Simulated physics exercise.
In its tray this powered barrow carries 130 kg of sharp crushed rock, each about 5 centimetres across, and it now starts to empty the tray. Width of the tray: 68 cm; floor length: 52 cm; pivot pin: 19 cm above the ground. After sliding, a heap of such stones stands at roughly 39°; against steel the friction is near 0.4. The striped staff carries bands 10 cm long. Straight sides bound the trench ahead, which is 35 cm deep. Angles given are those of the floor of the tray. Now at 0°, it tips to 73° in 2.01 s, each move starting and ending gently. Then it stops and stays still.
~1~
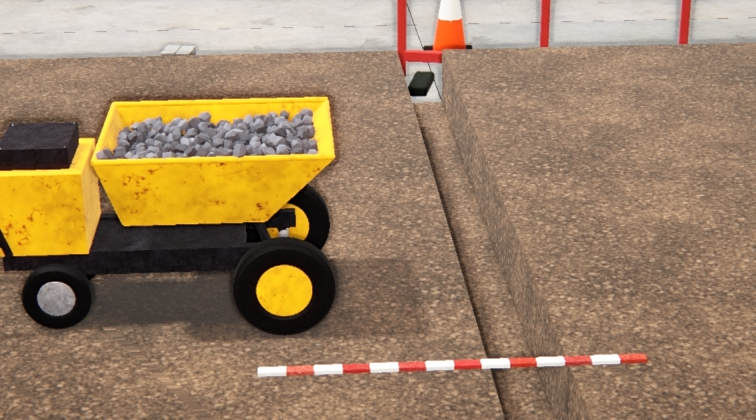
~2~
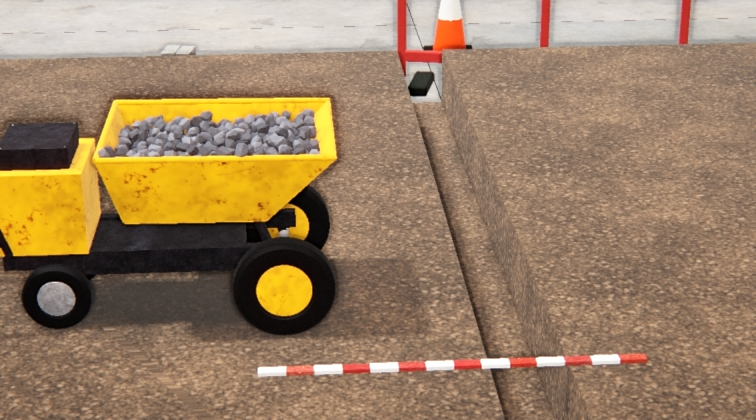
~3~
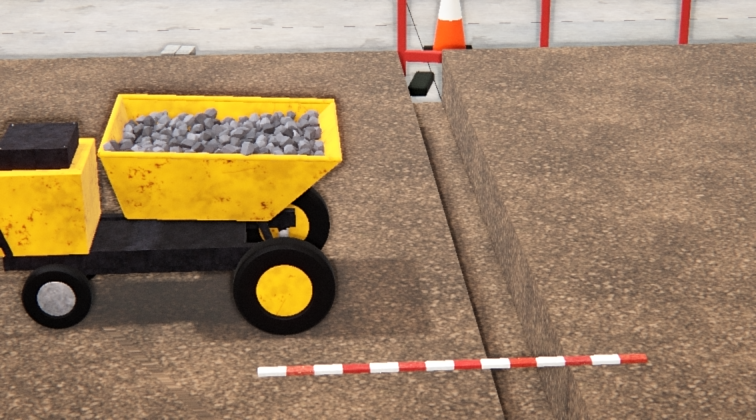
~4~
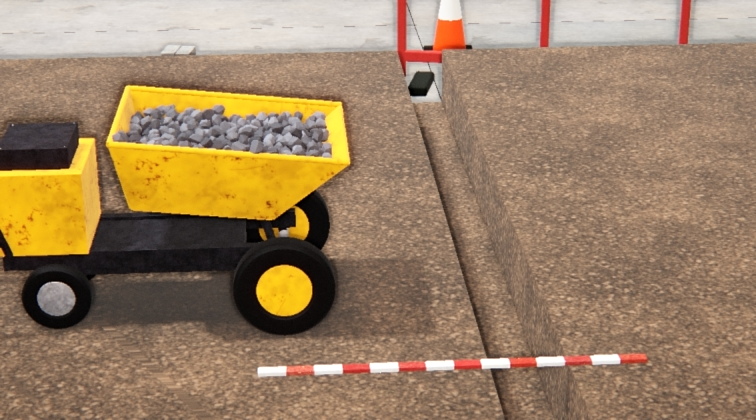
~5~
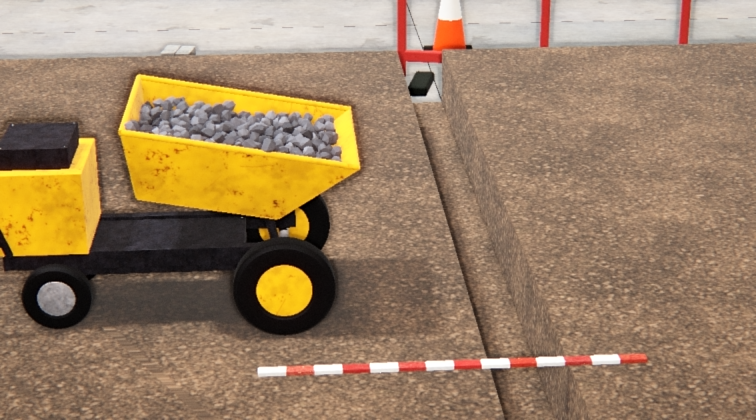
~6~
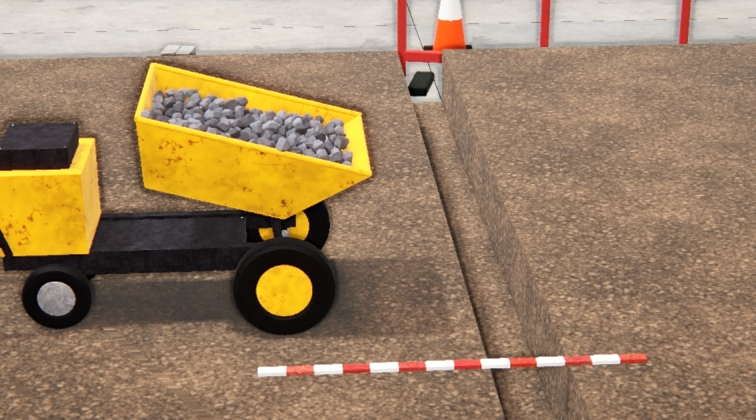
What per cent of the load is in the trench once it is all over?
74 %.
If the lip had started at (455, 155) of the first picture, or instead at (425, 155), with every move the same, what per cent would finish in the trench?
It comes to about 15 and 60 in a hundred.
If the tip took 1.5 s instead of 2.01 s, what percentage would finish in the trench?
With that timing, about 75 per cent.
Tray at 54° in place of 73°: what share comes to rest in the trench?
With that change, near 10 per cent.
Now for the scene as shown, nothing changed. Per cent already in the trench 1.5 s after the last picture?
Close to 40 per cent at that time.
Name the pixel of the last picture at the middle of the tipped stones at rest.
Middle at around (493, 340), I'd say.
Then, 0.9 s after the last picture the floor is at 62°, 99 % in the tray, 1 % short of the trench; the foremost stones are at (455, 272).
Then, 1.5 s after the last picture the floor is at 73°, 42 % in the tray, 20 % short of the trench, 38 % in the trench; the foremost stones are at (537, 332).
Then, 1.9 s after the last picture the floor is at 73°, 16 % in the tray, 23 % short of the trench, 61 % in the trench; the foremost stones are at (542, 369).
Then, 3.8 s after the last picture the floor is at 73°, 4 % in the tray, 22 % short of the trench, 74 % in the trench; the foremost stones are at (537, 352).
